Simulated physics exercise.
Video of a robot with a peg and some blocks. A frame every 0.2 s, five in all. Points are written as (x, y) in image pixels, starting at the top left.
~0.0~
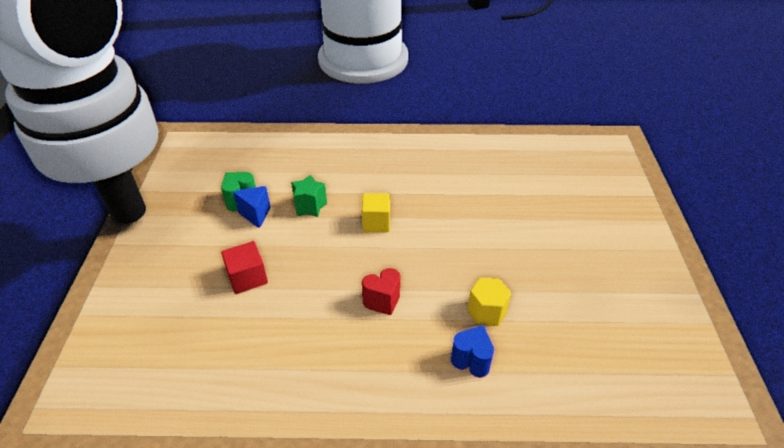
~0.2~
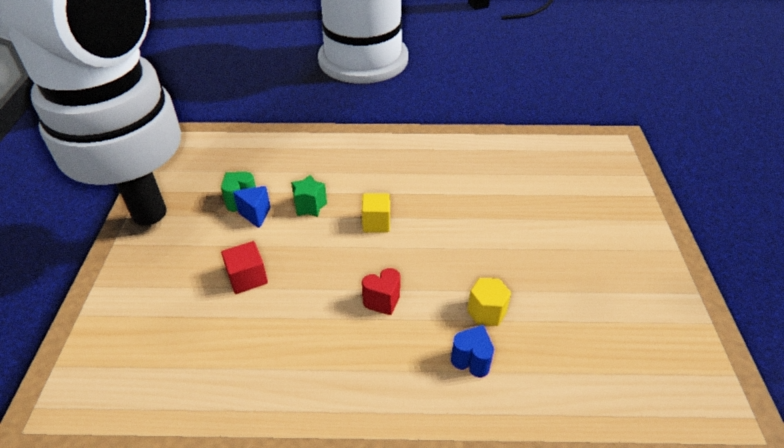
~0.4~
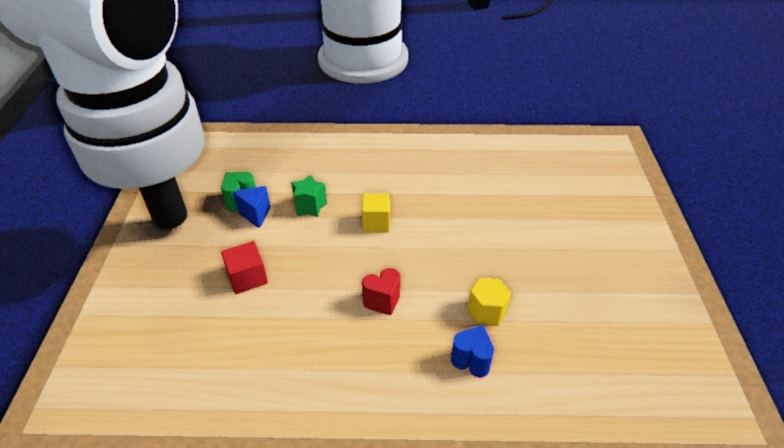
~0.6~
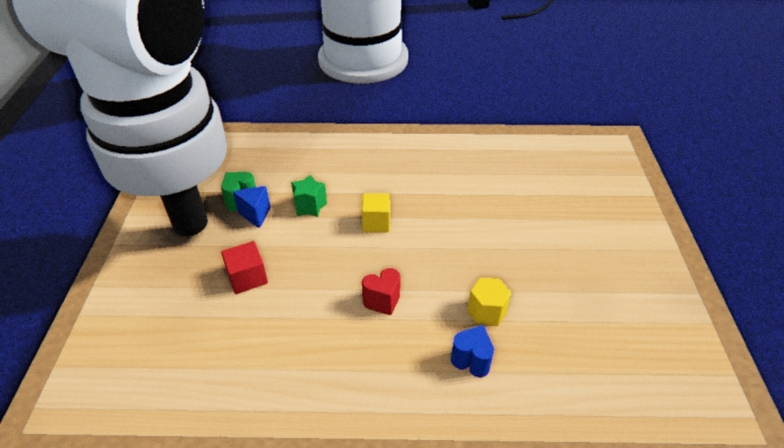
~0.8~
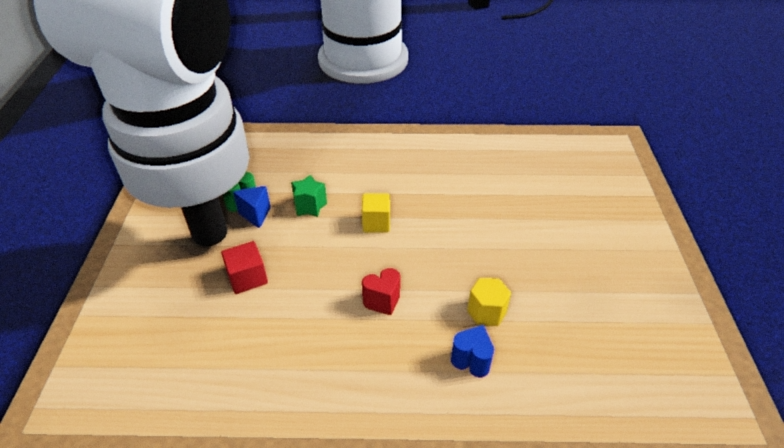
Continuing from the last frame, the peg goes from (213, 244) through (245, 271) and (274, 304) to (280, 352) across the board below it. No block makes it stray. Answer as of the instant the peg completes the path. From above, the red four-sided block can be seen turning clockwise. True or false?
False - the claim does not hold.
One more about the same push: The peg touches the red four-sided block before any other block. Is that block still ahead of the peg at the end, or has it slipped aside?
The peg no longer has it in front.
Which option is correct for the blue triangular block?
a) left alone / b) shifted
(a)
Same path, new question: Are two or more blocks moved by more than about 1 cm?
That would be a no.
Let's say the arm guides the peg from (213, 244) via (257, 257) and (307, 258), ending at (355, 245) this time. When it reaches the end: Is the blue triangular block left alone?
Yes, that is how it ends up.
The first path, step by step. One third of the way, peg (243, 263); red four-sided block (260, 271).
Two thirds of the way, peg (272, 296); red four-sided block (297, 304), turned 30° anticlockwise.
At the end, peg (278, 344); red four-sided block (317, 324), turned 70° anticlockwise; blue triangular block unmoved.
